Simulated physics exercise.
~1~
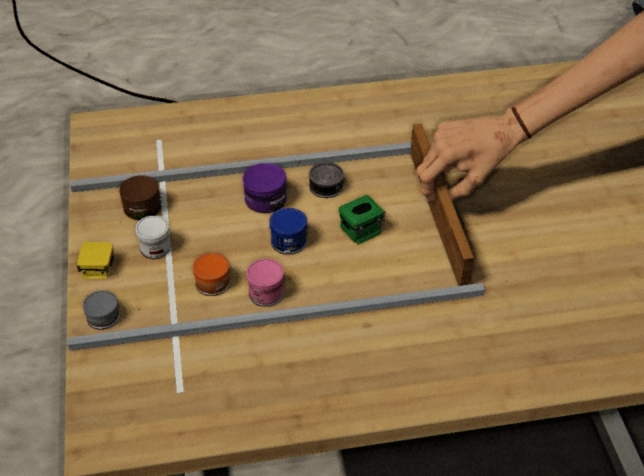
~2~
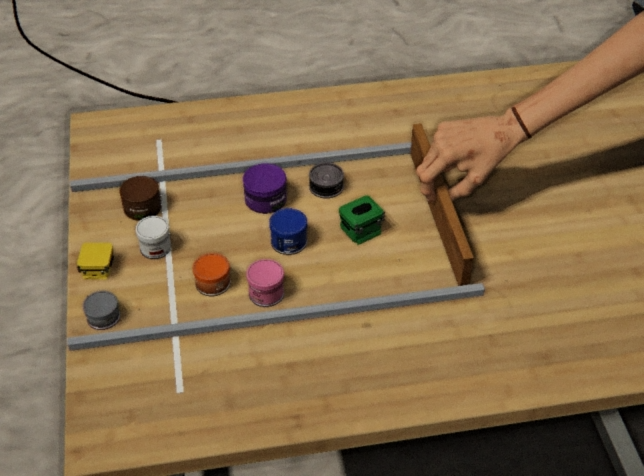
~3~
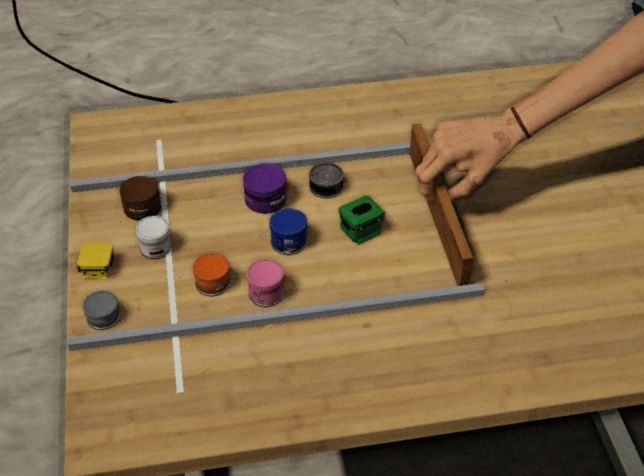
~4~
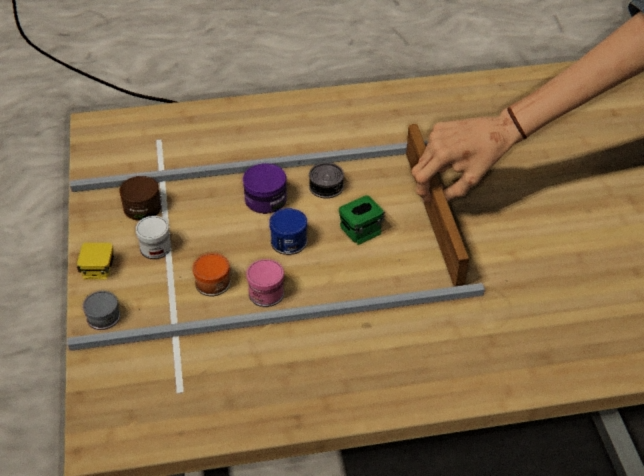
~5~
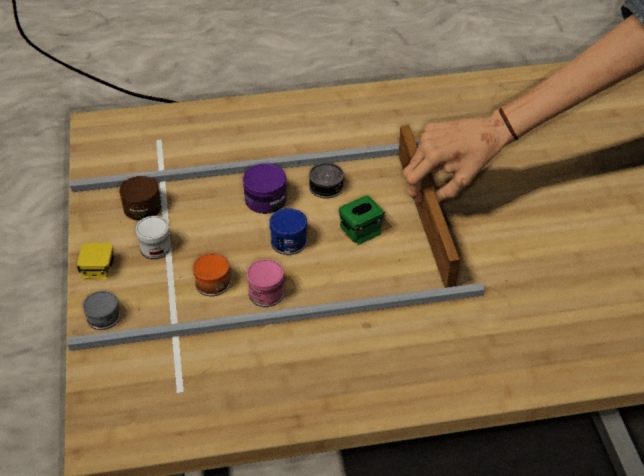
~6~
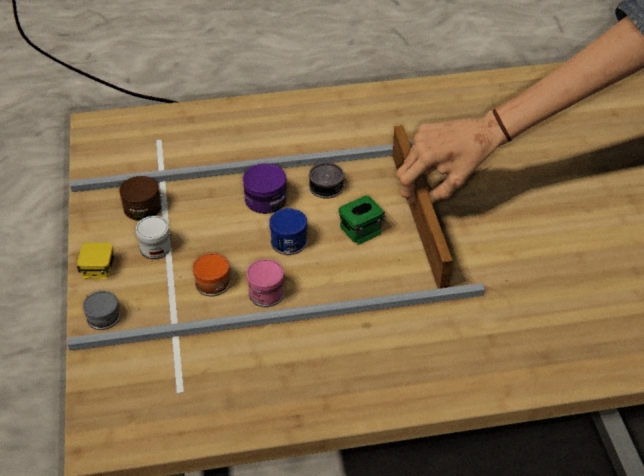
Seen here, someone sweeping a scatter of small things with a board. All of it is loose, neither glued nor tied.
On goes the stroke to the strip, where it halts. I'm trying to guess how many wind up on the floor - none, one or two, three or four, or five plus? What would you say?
All remain.
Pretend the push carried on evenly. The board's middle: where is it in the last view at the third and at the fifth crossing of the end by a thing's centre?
At (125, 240) for the third, at (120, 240) for the fifth.
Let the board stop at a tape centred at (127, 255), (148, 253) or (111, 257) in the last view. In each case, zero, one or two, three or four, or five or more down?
In turn: Either one or two, one to two, more than four.
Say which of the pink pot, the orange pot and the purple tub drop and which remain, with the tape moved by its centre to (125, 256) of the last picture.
In order, the pink pot keeps its spot, then the orange pot keeps its spot, then the purple tub keeps its spot.
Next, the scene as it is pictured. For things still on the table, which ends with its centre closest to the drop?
It would be the yellow case.
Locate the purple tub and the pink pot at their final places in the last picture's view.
First (143, 218), then (154, 300).
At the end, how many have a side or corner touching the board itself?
I count 5 of them.
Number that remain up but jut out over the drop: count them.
As for overhanging, the count is 1.
Soon after, none off yet; yellow case at rest near (97, 261); grey tin at rest near (102, 310); brown tub at rest near (141, 198).
In the end, the number that fall off is zero.
